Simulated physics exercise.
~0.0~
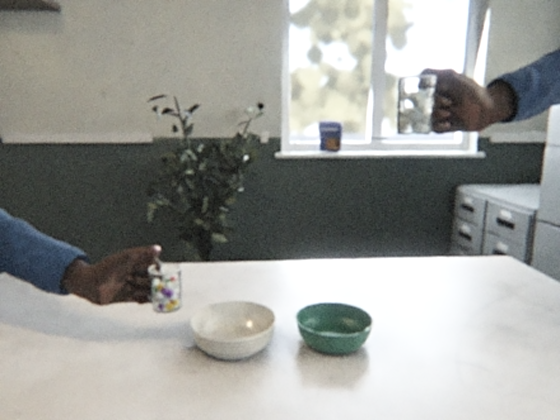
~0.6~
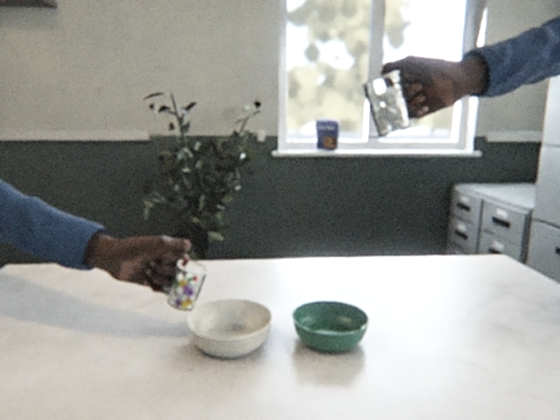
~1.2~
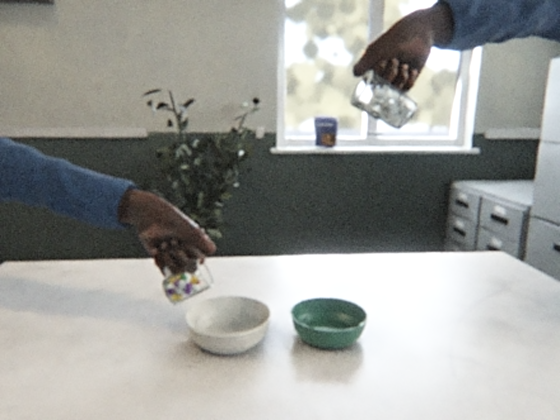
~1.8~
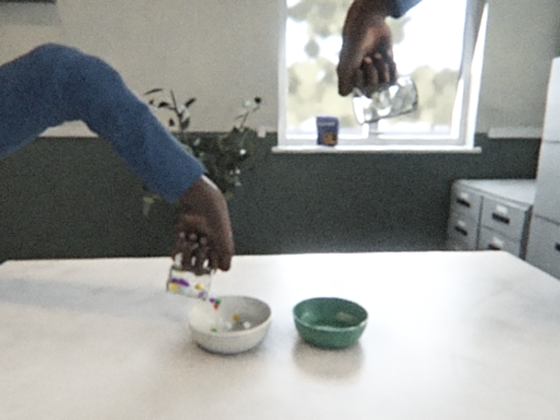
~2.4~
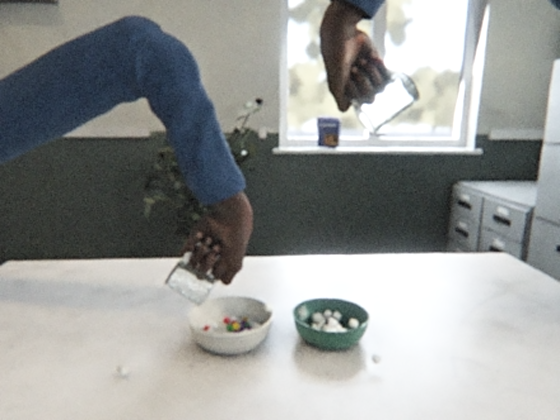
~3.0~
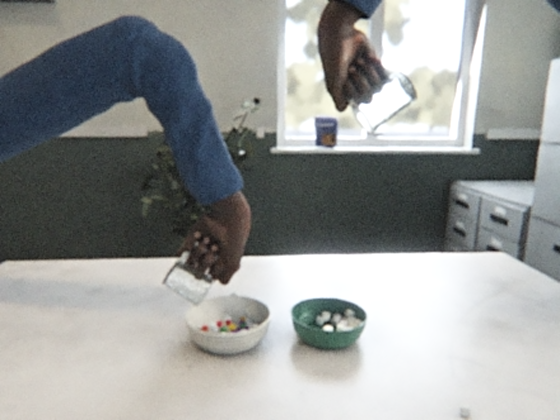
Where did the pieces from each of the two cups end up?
All the colourful pieces from the left cup ended up in the white bowl. Most of the white pieces from the right cup landed in the green bowl, but some scattered outside it.
